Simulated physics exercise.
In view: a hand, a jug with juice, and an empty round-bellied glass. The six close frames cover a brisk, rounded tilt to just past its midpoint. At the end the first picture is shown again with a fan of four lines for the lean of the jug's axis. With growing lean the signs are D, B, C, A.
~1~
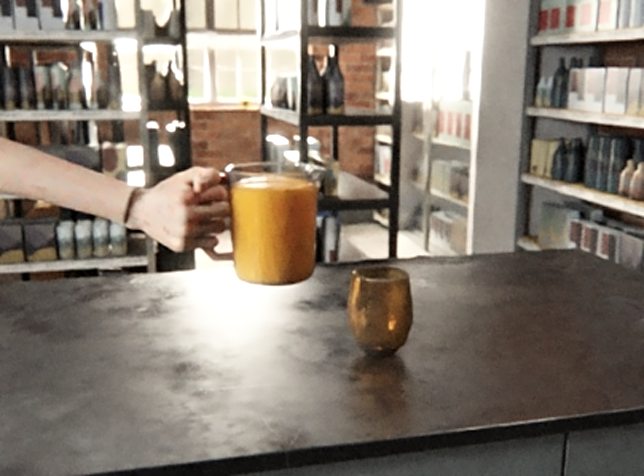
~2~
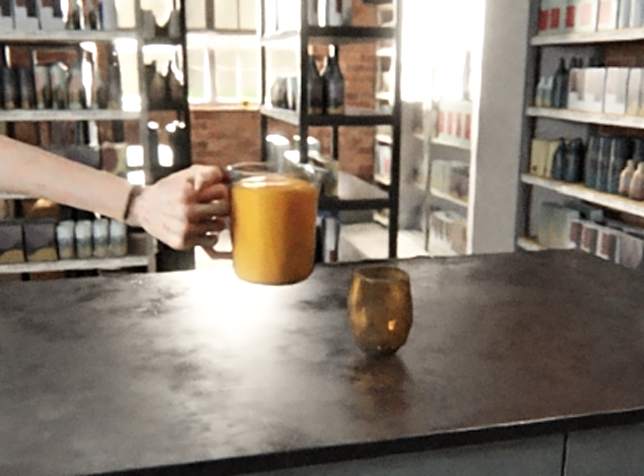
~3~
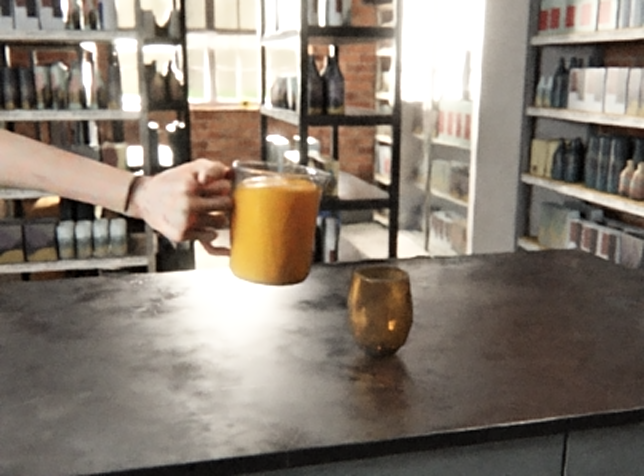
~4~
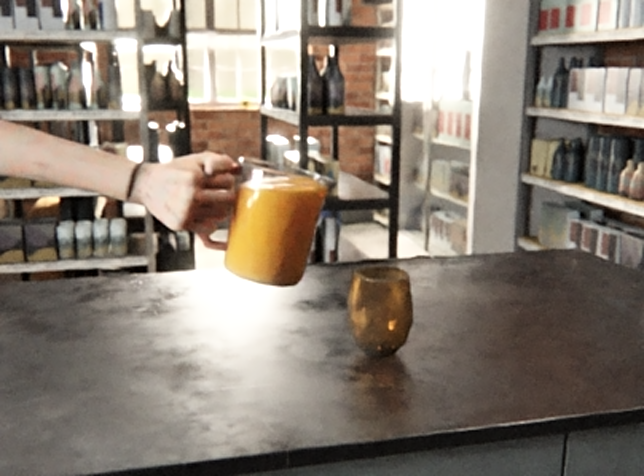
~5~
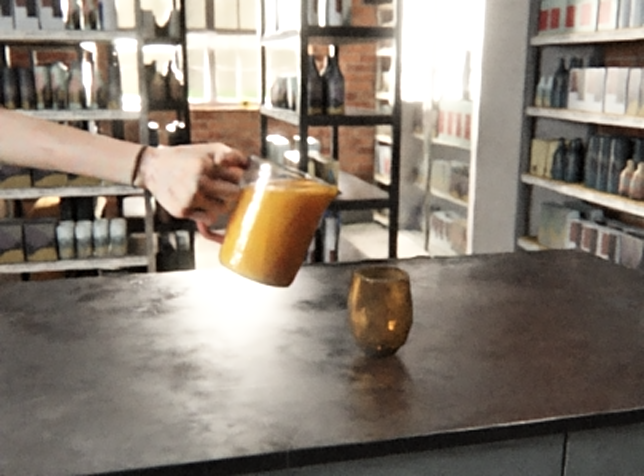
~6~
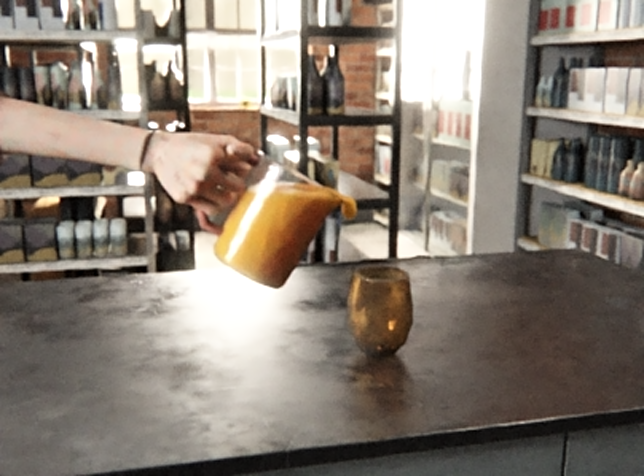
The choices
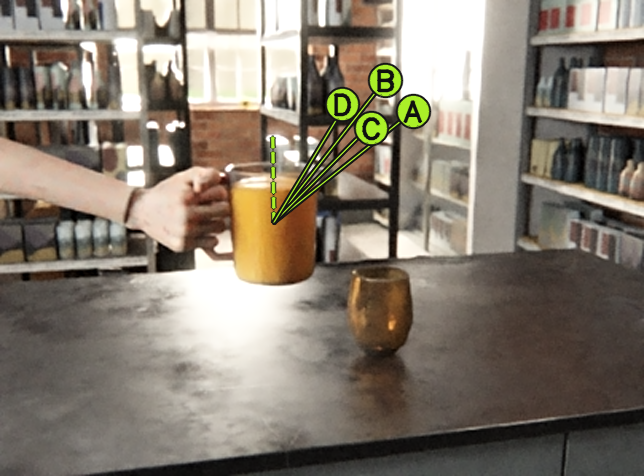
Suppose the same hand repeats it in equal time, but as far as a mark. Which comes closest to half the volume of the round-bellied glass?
Line C does it best.
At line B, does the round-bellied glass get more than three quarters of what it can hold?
No.
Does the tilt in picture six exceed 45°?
No, it does not.
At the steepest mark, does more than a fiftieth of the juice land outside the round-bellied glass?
No, it does not.
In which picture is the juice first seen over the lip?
In picture 6.
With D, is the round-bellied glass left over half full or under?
Under.
On the marked copy, A at (399, 121); B at (374, 93); C at (356, 138); D at (335, 120).
Choosing A, the round-bellied glass ends with about 67 % of what it can hold.
Choosing B, the round-bellied glass ends with about 33 % of what it can hold.
Choosing C, the round-bellied glass ends with about 49 % of what it can hold.
Choosing D, the round-bellied glass ends with about 20 % of what it can hold.
